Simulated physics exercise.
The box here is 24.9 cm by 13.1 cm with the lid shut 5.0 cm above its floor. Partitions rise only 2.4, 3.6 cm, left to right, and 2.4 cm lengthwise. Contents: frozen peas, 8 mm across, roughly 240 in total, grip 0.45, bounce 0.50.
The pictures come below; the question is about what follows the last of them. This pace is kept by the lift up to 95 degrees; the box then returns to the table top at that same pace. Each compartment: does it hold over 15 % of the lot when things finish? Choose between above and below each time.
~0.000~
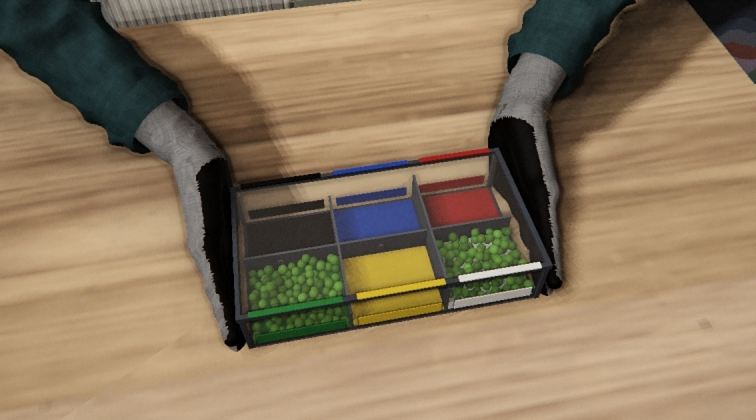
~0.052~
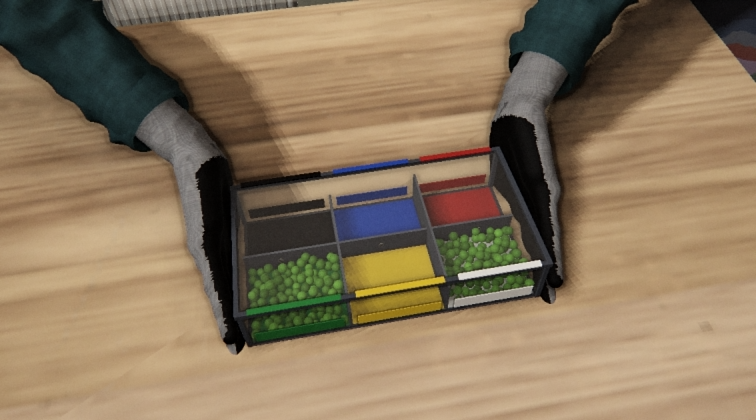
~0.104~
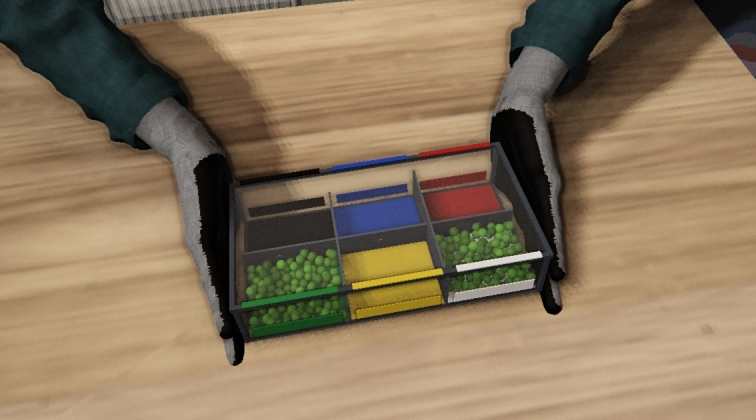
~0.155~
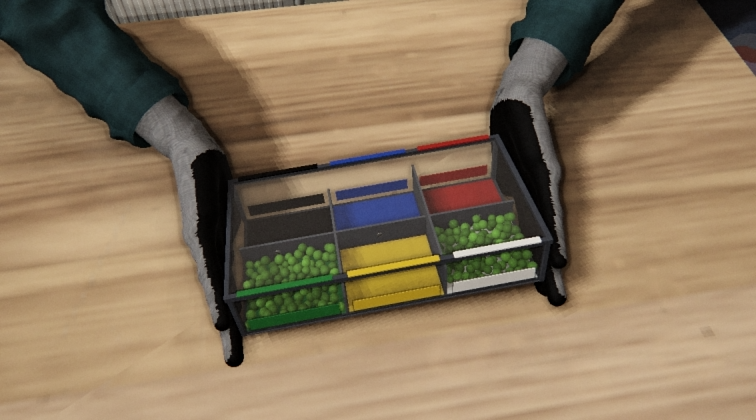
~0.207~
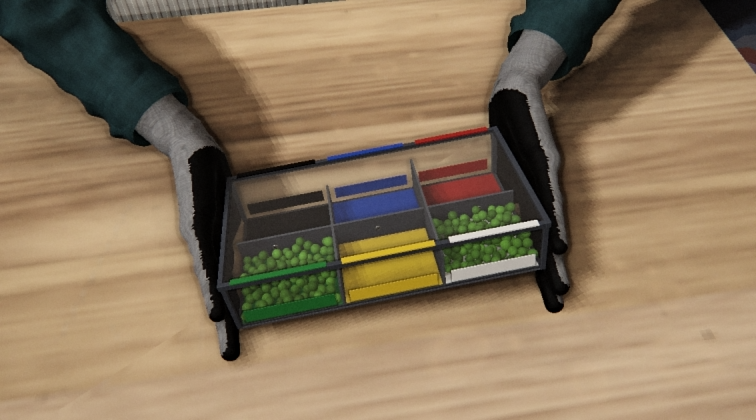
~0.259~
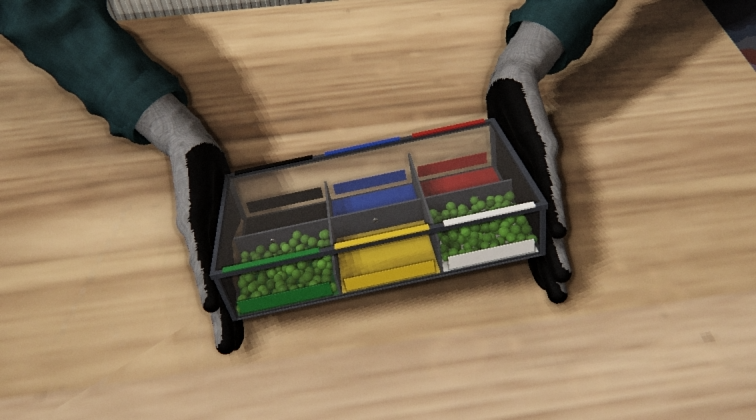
Red compartment: Above, blue compartment: Below, green compartment: Below, yellow compartment: Below, white compartment: Below, black compartment: Above.
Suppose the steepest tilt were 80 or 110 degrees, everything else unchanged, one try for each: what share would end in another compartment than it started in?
Close to 35 in a hundred first, and 95 in a hundred second.
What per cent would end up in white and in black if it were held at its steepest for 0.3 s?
That would leave white with 5 percent and black with 55 percent.
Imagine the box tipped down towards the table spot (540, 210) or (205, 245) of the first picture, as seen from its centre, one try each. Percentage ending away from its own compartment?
That would be close to 50 per cent, then close to 45 per cent.
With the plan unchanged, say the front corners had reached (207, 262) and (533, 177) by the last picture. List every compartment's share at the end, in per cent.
In per cent, the final split is red 30, blue 10, green 10, yellow 0, white 5, black 45.
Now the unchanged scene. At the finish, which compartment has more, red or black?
Black.
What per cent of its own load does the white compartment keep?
About 10 per cent.
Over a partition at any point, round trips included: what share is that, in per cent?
About 85 %.
After 1.31 s, tilt 95 degrees; red 15 %, blue 5 %, green 35 %, white 35 %, black 10 %.
After 2.01 s, tilt 42 degrees; red 35 %, blue 5 %, green 10 %, white 5 %, black 45 %.
After 2.74 s, tilt 0 degrees; red 35 %, blue 10 %, green 10 %, white 5 %, black 45 %.
In the end, at 3.2 s, red 35 %, blue 10 %, green 10 %, yellow 0 %, white 5 %, black 45 %.
